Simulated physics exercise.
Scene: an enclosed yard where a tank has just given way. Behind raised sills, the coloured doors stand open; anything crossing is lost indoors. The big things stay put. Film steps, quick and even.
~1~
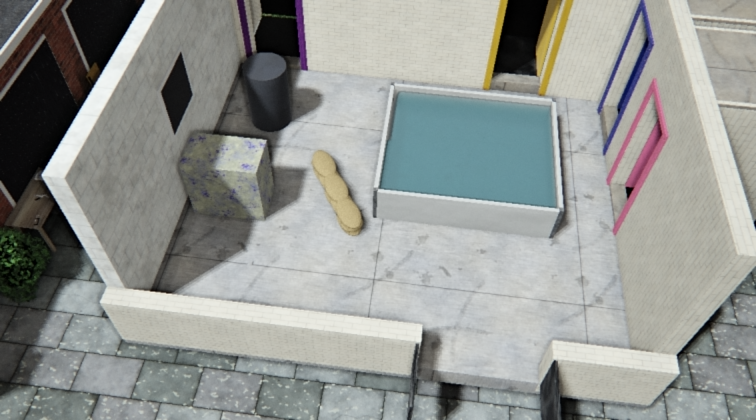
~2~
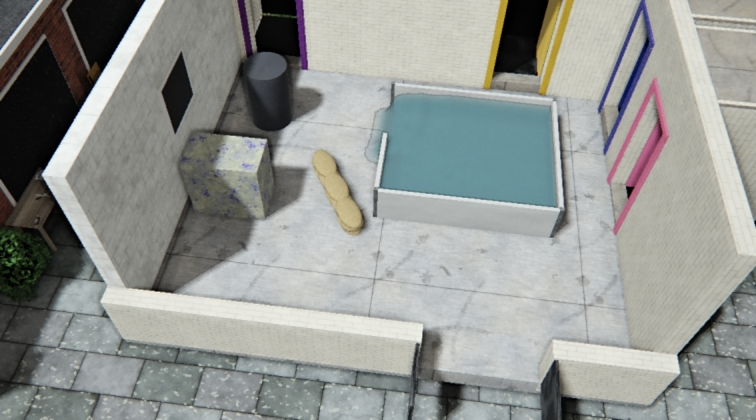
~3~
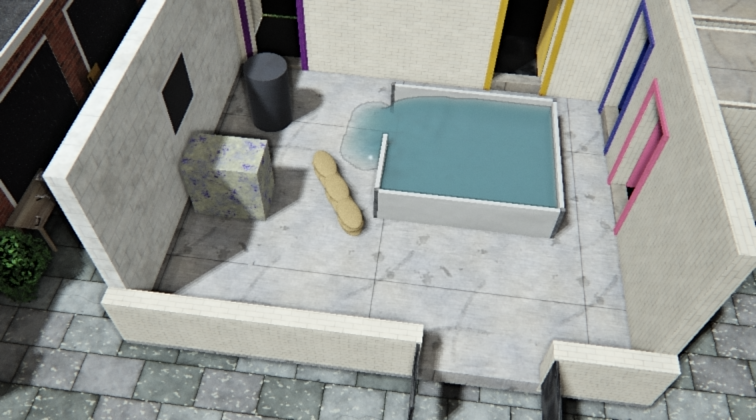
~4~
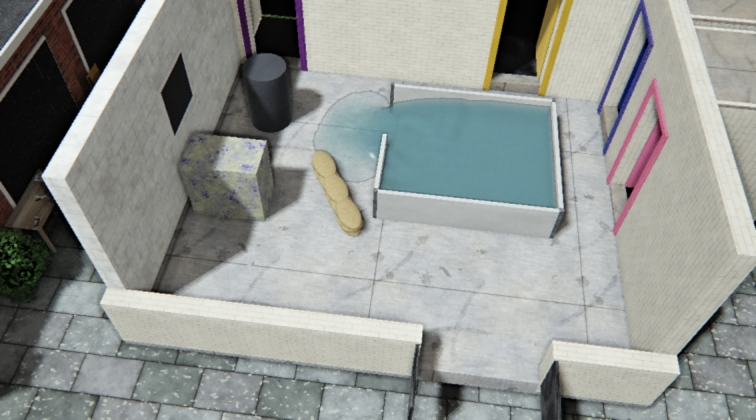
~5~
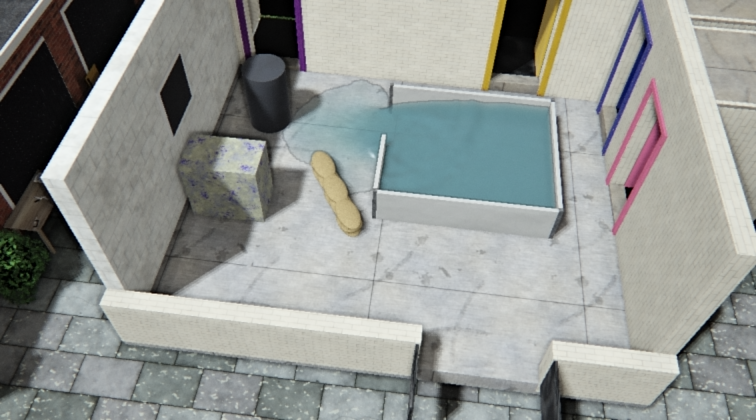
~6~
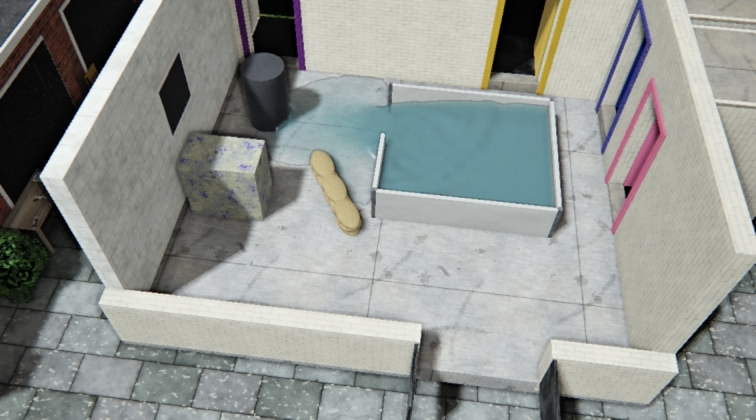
The clip opens on a walled yard with coloured doorways, where a rectangular water tank stands whole and still. A gap appears in its left side and water pours out, fanning leftward across the pale floor, then spreading thinner between the dark cylinder and the lumpy tan object.
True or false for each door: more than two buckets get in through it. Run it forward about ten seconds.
The blue door: False; the yellow door: False; the pink door: False; the purple door: True.
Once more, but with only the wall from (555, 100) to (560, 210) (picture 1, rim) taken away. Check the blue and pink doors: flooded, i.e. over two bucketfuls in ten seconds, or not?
In that case the blue one breaks the limit and the pink one breaks the limit.
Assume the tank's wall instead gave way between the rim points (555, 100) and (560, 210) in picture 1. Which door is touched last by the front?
That one is the purple one.
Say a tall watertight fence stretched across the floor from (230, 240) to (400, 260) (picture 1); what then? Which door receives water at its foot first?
I say the purple-painted one.
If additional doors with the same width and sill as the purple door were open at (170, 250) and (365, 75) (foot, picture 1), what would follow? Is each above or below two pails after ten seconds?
In order: Falls short, exceeds it.
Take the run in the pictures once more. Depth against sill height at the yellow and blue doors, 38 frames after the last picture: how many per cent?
First 10 percent, then 0 percent.
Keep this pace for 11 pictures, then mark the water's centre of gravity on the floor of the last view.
It's close to (408, 155).
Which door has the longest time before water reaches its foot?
That would be the one in pink.
A moment on, water covers 25 % of the floor; the blue door not reached, the yellow door not reached, the pink door not reached, the purple door wet at the sill, nothing in.
Next, water covers 30 % of the floor; the blue door not reached, the yellow door not reached, the pink door not reached, the purple door over two buckets in.
Then, water covers 35 % of the floor; the blue door not reached, the yellow door not reached, the pink door not reached, the purple door far over two buckets in.
Later, water covers 65 % of the floor; the blue door not reached, the yellow door wet at the sill, nothing in, the pink door not reached, the purple door far over two buckets in.
In the end, water covers 95 % of the floor; the blue door wet at the sill, nothing in, the yellow door wet at the sill, nothing in, the pink door wet at the sill, nothing in, the purple door far over two buckets in.
